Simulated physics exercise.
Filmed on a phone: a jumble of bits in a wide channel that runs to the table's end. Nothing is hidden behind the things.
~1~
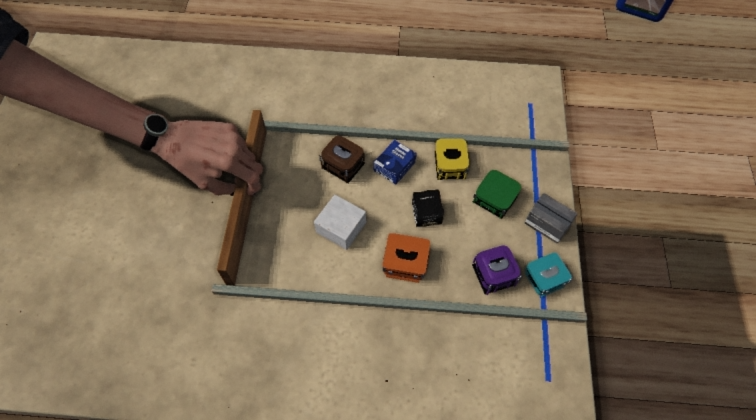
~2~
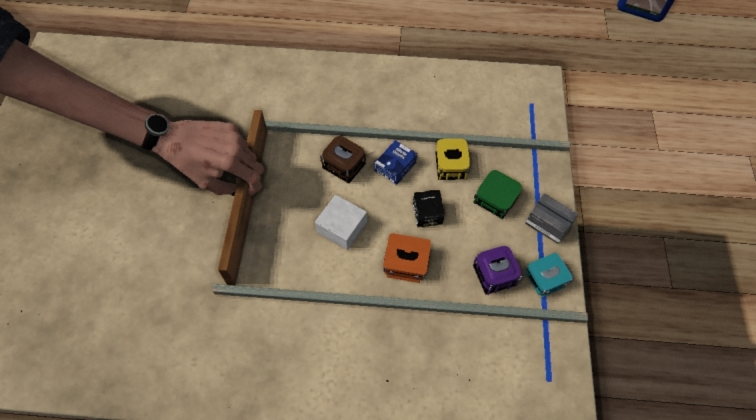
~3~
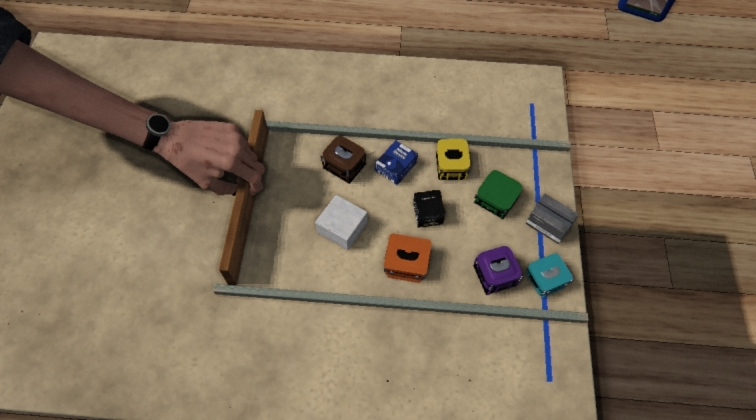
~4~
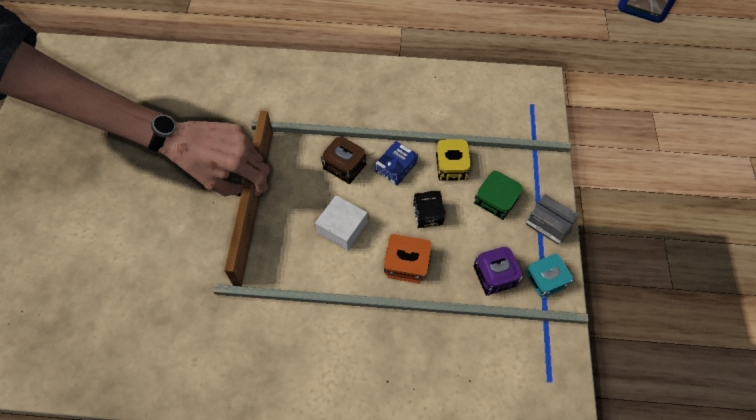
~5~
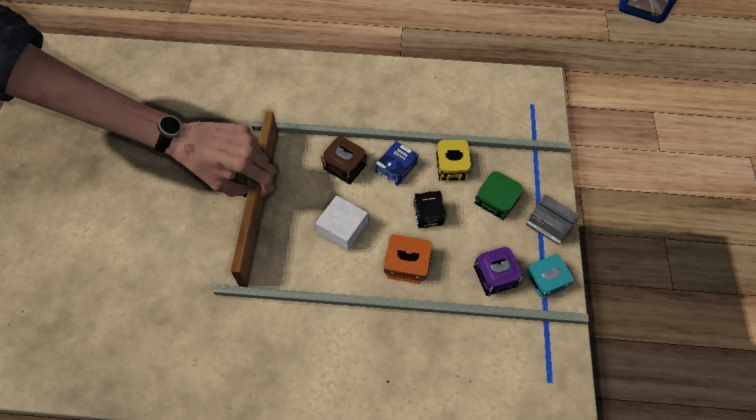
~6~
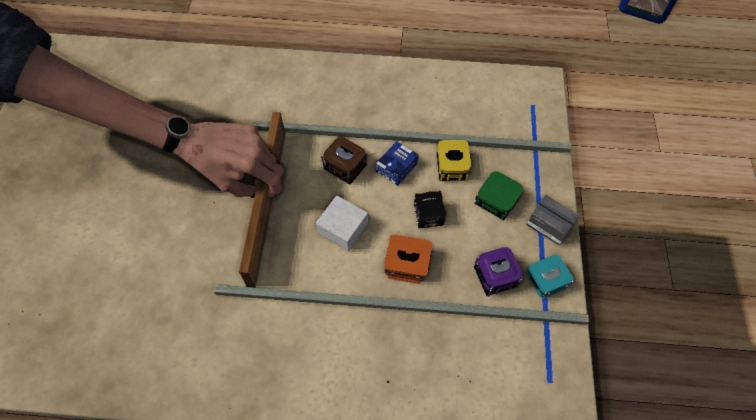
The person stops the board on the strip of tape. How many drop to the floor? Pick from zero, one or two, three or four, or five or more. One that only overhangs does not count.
Here the number that fall off is five or more.
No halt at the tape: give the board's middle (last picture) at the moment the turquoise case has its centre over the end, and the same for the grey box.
Its middle is around (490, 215) and around (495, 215).
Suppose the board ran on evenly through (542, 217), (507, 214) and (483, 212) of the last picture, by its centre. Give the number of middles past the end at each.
Place by place, 7, 4 and 0.
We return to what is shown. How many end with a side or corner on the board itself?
The number is 3.
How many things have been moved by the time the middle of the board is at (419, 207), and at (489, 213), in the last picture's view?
First 7, then 10.
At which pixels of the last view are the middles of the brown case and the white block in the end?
The brown case stops around (557, 168); the white block around (562, 233).
Early on, none off yet; grey box at rest near (552, 220); turquoise case at rest near (548, 277); green case at rest near (499, 195).
A while later, none off yet; grey box travelled a little near (563, 225); turquoise case at rest near (548, 277); green case travelled about its own width near (529, 201).
Finally, the number that fall off is five or more; lost, blue box, black box, yellow case, purple case, green case, turquoise case and grey box.
